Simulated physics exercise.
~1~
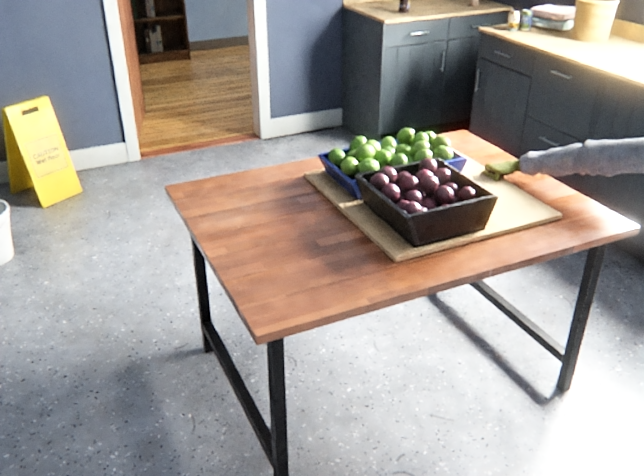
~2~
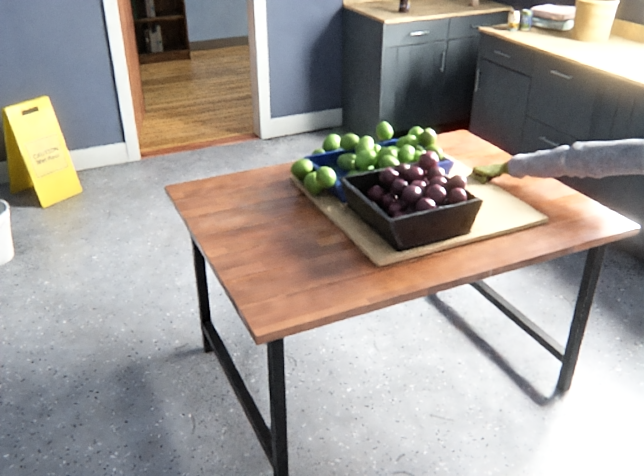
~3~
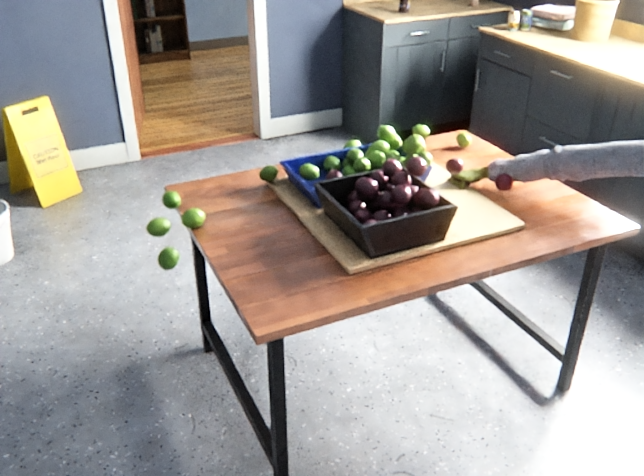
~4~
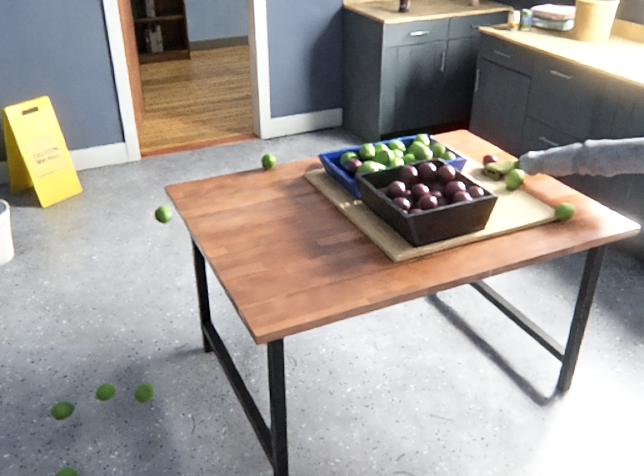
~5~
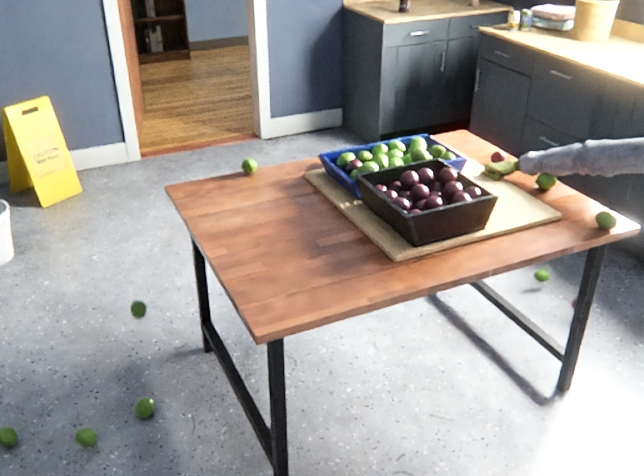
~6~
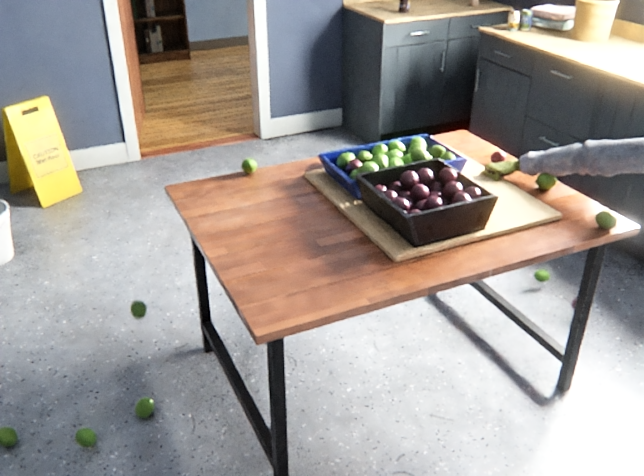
In a kitchen, a board shaking left and back on a table, limes and a few onions spilling from two boxes, limes scattering floorward.
